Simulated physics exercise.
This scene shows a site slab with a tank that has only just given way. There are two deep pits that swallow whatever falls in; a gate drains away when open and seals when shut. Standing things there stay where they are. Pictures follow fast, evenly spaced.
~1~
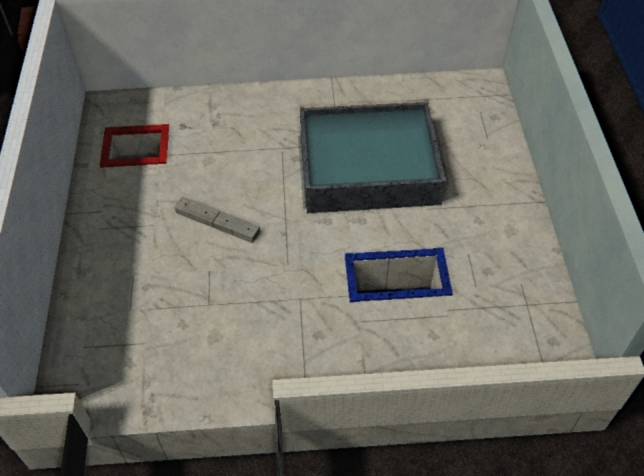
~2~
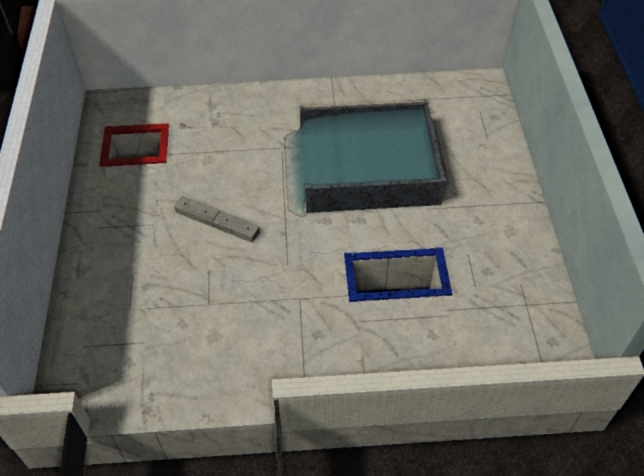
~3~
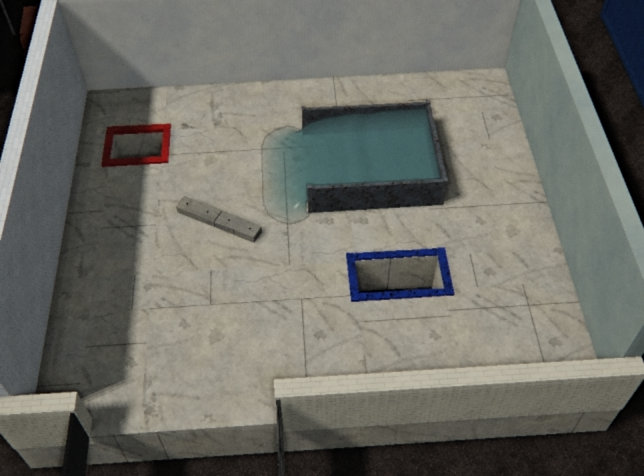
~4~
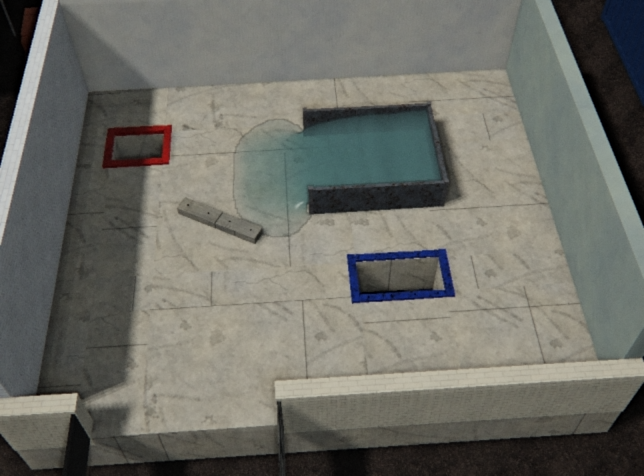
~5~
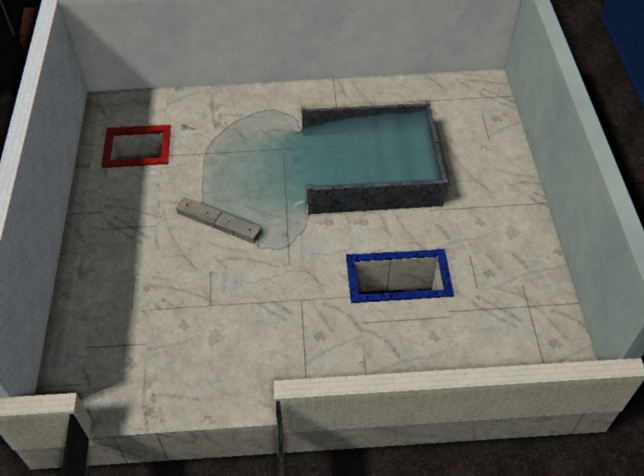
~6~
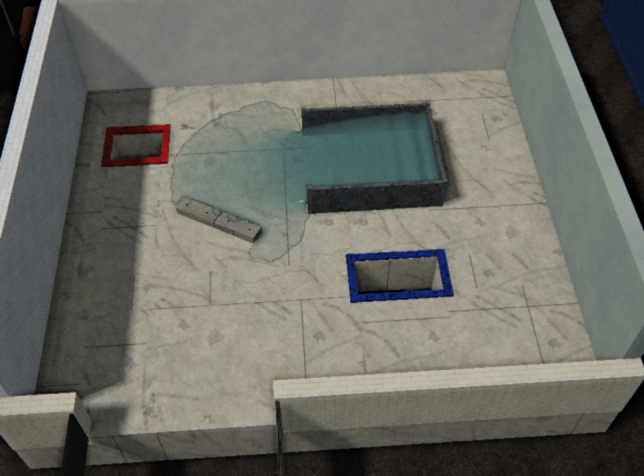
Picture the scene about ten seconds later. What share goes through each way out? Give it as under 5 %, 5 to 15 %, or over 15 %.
Shares - through the gate, 5 to 15 %; through the blue pit, under 5 %; through the red pit, over 15 %.
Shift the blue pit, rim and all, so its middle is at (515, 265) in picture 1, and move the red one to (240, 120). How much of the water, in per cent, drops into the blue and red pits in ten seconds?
In per cent: Blue 0, red 12.
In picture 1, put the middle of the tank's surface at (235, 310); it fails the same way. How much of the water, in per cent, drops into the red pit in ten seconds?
I'd put the red pit near 12 per cent of the whole.
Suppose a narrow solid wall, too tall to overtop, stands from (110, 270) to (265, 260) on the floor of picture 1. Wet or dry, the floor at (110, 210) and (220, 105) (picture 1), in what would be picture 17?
Soaked, soaked.
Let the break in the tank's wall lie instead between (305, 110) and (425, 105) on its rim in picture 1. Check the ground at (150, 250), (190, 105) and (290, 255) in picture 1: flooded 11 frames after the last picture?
Taking them in order, I'd say not reached, swamped and not reached.
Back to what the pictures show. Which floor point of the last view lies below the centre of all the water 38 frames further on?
Centre: Close to (192, 192).
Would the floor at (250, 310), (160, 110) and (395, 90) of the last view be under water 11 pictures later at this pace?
Taking them in the order given: Swamped, then swamped, then spared.
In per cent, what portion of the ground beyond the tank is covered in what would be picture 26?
Roughly 35 percent, I reckon.
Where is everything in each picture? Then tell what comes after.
In the first picture, still water in the tank at (370, 147).
In the second picture, the front is at (299, 212), out from the gap at (307, 163).
In the third picture, the front is at (286, 219), out from the gap at (309, 165).
In the fourth picture, the front is at (244, 214), out from the gap at (310, 167).
In the fifth picture, the front is at (213, 212), out from the gap at (309, 167).
In the sixth picture, the front is at (181, 158), out from the gap at (309, 166).
A moment on, water covers 20 % of the floor; the gate 0 %, the blue pit 0 %, the red pit 2 %.
Next, water covers 30 % of the floor; the gate 0 %, the blue pit 0 %, the red pit 6 %.
Then, water covers 35 % of the floor; the gate 0 %, the blue pit 0 %, the red pit 15 %.
Later, water covers 45 % of the floor; the gate 3 %, the blue pit 0 %, the red pit 25 %.
In the end, water covers 60 % of the floor; the gate 10 %, the blue pit 0 %, the red pit 29 %.
